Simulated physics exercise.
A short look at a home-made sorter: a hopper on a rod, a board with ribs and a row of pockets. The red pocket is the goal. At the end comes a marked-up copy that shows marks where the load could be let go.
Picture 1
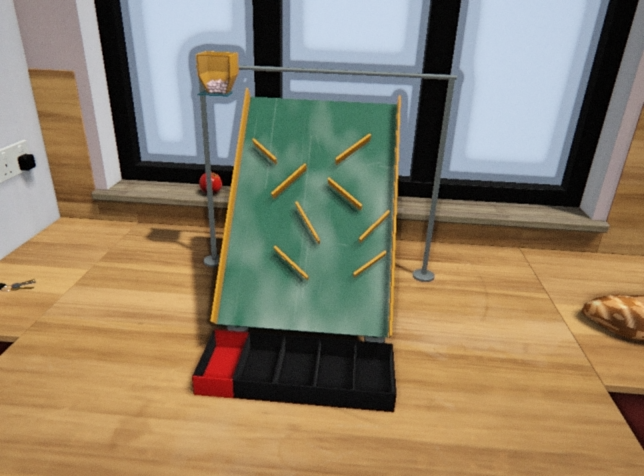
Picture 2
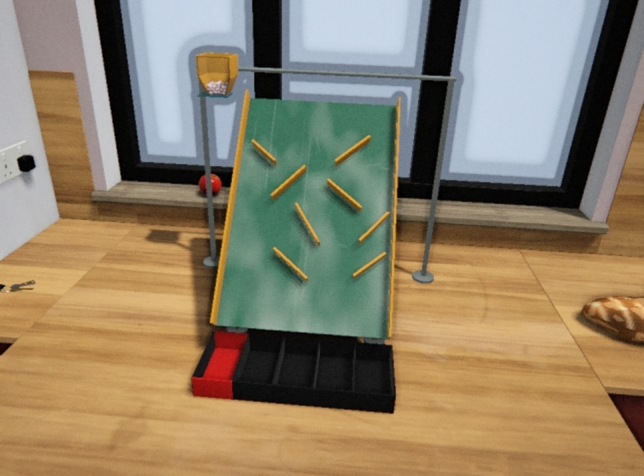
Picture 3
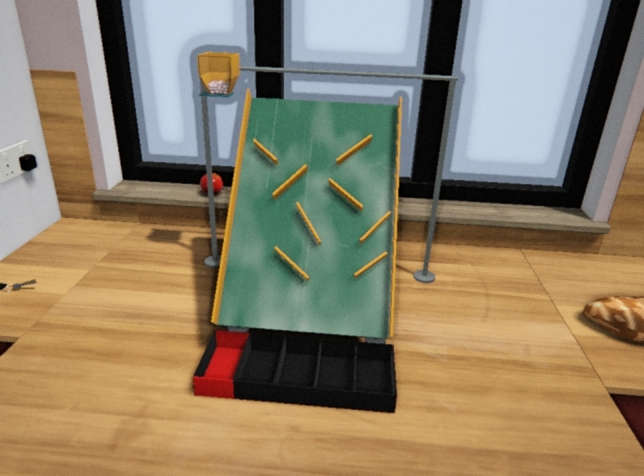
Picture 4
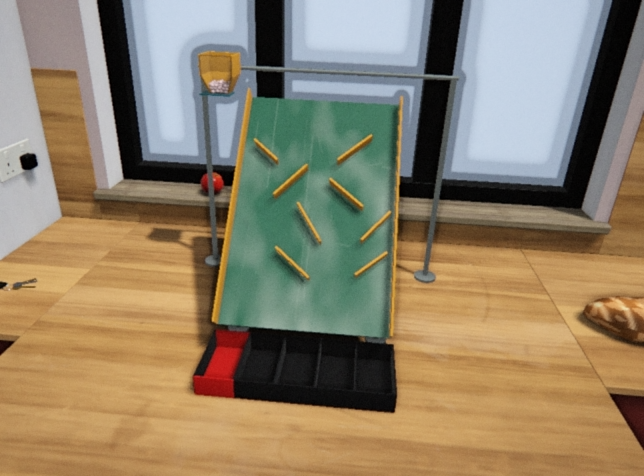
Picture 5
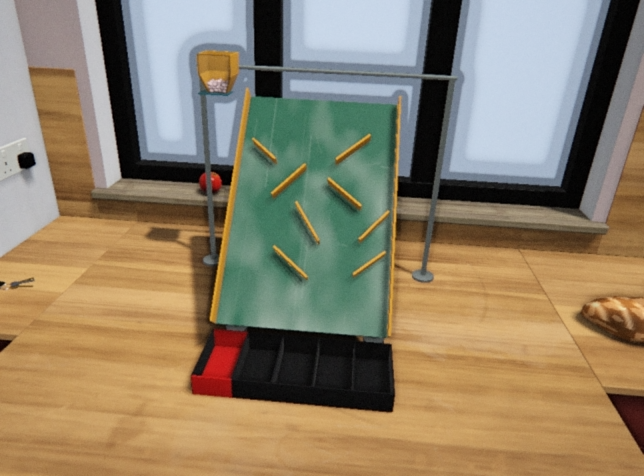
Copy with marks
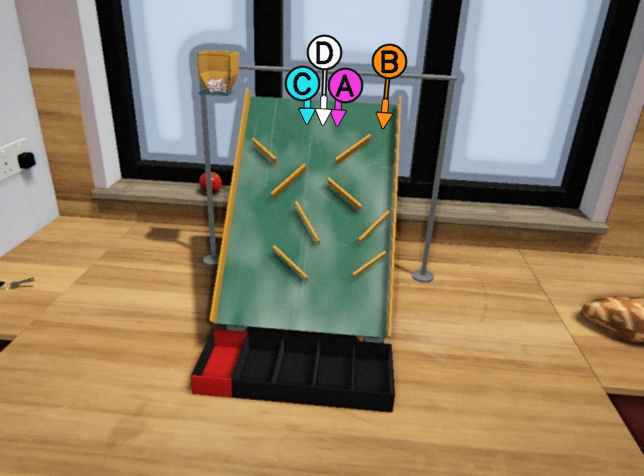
Green board with slanted yellow ribs standing motionless above a row of black pockets and one red, small hopper at upper left.
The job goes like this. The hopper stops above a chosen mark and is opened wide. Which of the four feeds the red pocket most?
I would pick mark C.
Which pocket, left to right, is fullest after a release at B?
The third from the left.
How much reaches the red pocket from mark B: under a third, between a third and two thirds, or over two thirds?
Under a third.
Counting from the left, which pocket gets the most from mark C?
The first from the left.
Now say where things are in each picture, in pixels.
In the first picture, hopper at (219, 86), sugar pearls, door shut.
In the second picture, ribs (252, 140) to (275, 160), (336, 160) to (370, 136), (271, 195) to (305, 165).
In the third picture, ribs (329, 179) to (362, 207), (297, 203) to (320, 241), (361, 240) to (390, 212).
In the fourth picture, ribs (276, 246) to (309, 277), (355, 274) to (387, 252).
In the fifth picture, red pocket at (212, 385), number 1 of 5 from the left.
On the marked copy, mark A meets the board at (337, 119); mark B meets the board at (383, 122); mark C meets the board at (307, 118); mark D meets the board at (323, 119).
Choosing A, a small part in the red pocket, about half in other pockets, about a third outside the box.
Choosing B, a stray few in the red pocket, about two thirds in other pockets, about a third outside the box.
Choosing C, about a third in the red pocket, about a quarter in other pockets, about a third outside the box.
Choosing D, a small part in the red pocket, about a third in other pockets, about half outside the box.
